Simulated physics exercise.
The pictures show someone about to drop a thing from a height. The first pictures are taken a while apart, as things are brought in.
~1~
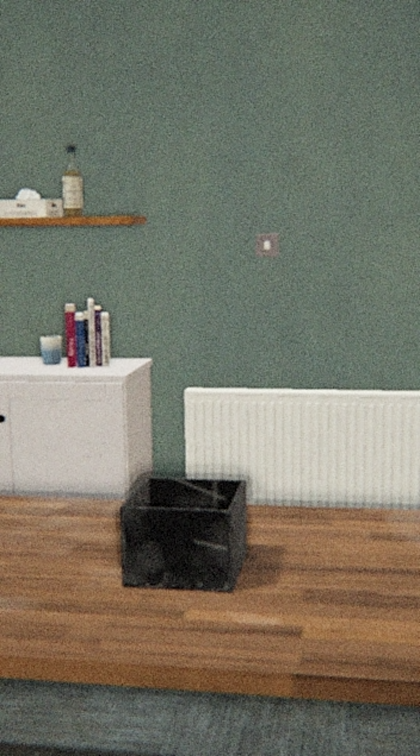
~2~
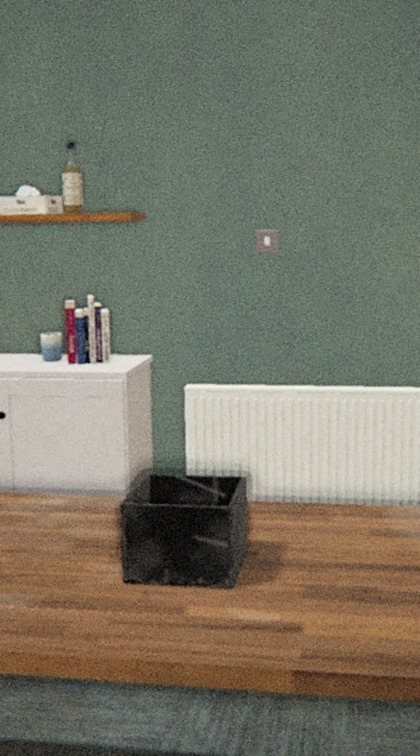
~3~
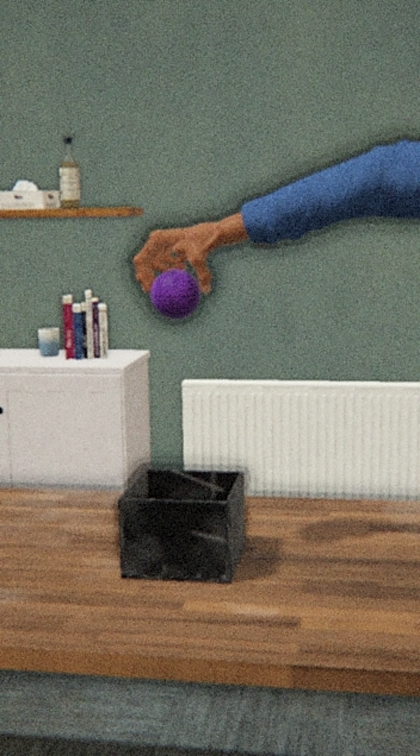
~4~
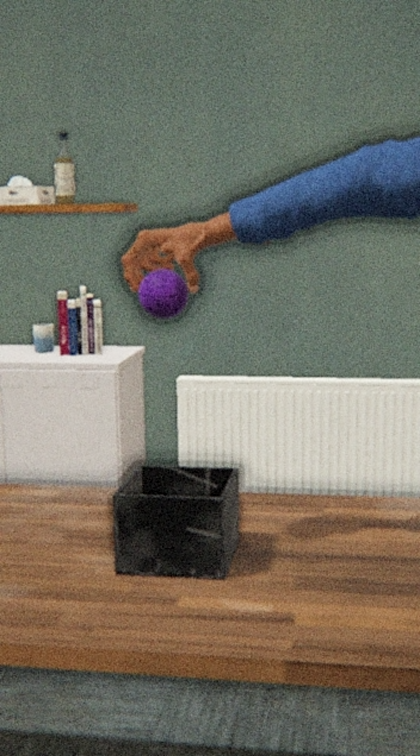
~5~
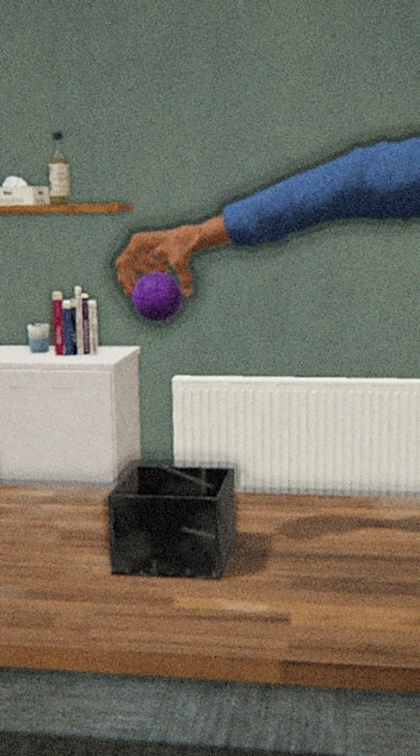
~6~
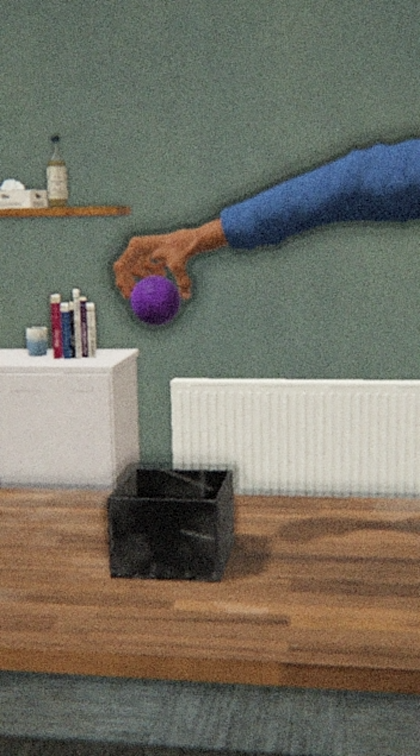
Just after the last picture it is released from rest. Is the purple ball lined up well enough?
Outcome: The purple ball is caught.
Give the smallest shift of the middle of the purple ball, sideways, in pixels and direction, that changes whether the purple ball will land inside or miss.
Roughly 36 pixels left.
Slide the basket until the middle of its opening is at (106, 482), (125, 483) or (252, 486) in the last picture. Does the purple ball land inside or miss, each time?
Try by try, it is not caught; drops into the container; misses.
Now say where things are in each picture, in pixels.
Basket (187, 532), in the first picture.
Basket (187, 528), in the second picture.
Still on the way; purple ball (176, 295); basket (185, 523), in the third picture.
Still on the way; purple ball (163, 294); basket (179, 519), in the fourth picture.
Still on the way; purple ball (157, 297); basket (175, 520), in the fifth picture.
In place, still held; purple ball (156, 301); basket (174, 522), in the sixth picture.
Then, 0.18 s past the last view, purple ball travelled about its own width near (157, 360).
Then, 0.26 s past the last view, purple ball in the air near (160, 444).
Finally, the purple ball drops into the container, near (162, 533).
